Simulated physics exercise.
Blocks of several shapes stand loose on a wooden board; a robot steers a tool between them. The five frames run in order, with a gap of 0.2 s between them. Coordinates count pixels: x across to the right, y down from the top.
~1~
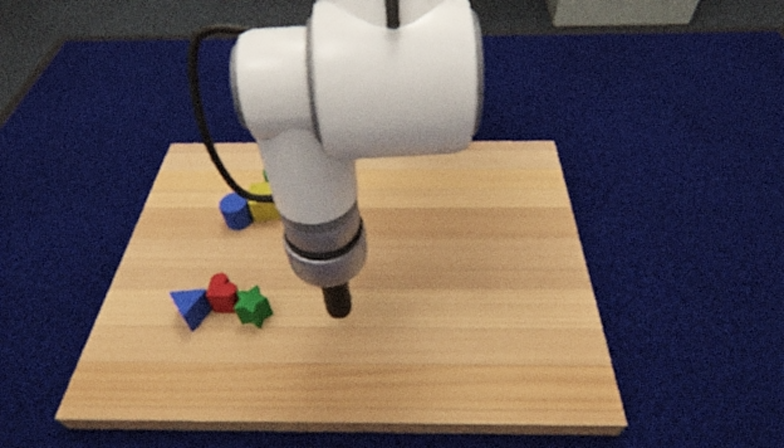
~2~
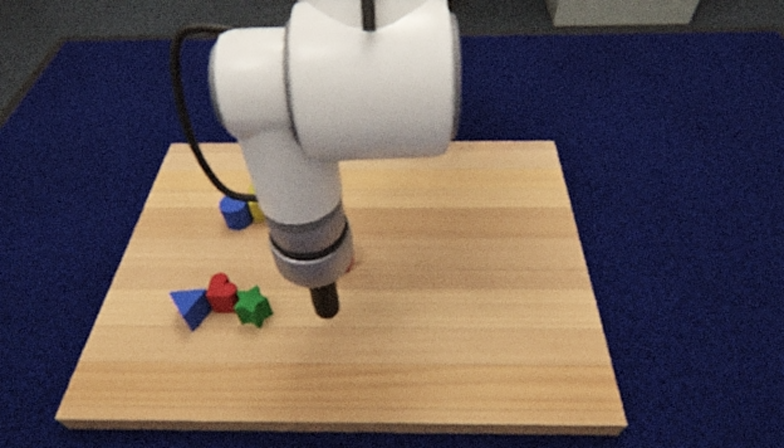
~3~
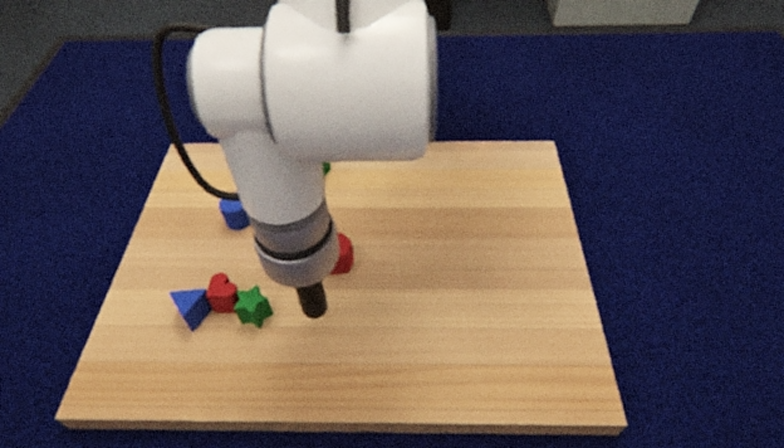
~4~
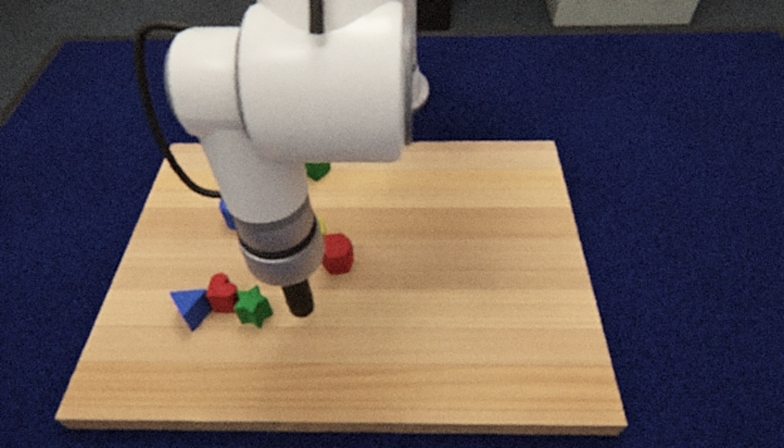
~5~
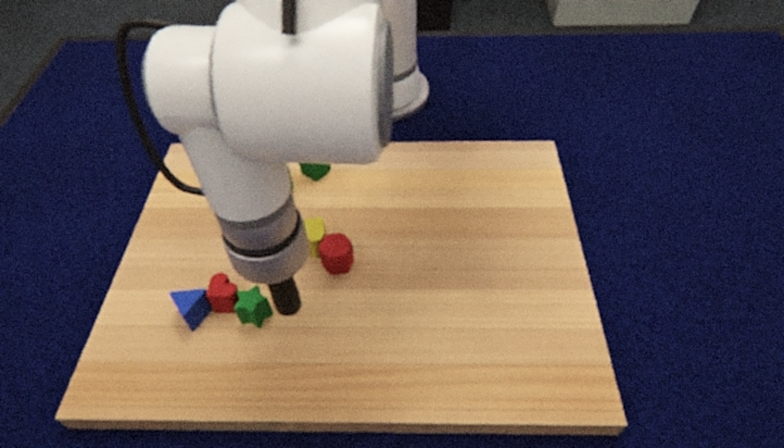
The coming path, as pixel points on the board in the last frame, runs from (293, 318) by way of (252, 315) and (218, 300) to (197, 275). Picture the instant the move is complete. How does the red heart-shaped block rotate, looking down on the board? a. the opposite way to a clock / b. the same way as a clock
I'll go with b - the same way as a clock.
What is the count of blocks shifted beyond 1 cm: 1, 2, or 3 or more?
Three or more will move.
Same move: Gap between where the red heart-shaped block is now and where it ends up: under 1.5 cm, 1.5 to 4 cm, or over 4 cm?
Goes over 4 cm.
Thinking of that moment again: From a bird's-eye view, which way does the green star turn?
Anticlockwise.
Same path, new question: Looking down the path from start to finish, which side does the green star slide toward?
Facing from start to end, it shifts left.
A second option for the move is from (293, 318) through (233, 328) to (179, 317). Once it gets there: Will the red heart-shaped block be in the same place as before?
No, that is not how it ends up.
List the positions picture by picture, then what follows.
In the first picture, tool tip (340, 309); block tops, blue triangular piece (186, 298); red heart-shaped block (220, 286); green star (249, 298); red hexagon hidden.
In the second picture, tool (328, 309); blocks unchanged.
In the third picture, tool (315, 309); blocks unchanged.
In the fourth picture, tool (302, 308); blocks unchanged.
In the fifth picture, tool (289, 306); blue triangular piece (186, 298); red heart-shaped block (220, 286); green star (249, 298); red hexagon (335, 244).
What follows on the original path. One third of the way, tool (246, 303); blue triangular piece (178, 294), turned 50° anticlockwise; red heart-shaped block (202, 280), turned 55° clockwise; green star (220, 296), turned 25° anticlockwise.
Two thirds of the way, tool (212, 288); blue triangular piece (152, 296), turned 65° anticlockwise; red heart-shaped block (176, 274), turned 105° clockwise; green star (185, 291), turned 55° anticlockwise.
At the end, tool (191, 263); blue triangular piece (142, 296), turned 90° anticlockwise; red heart-shaped block (156, 271), turned 90° clockwise; green star (175, 280), turned 95° anticlockwise; red hexagon in place.
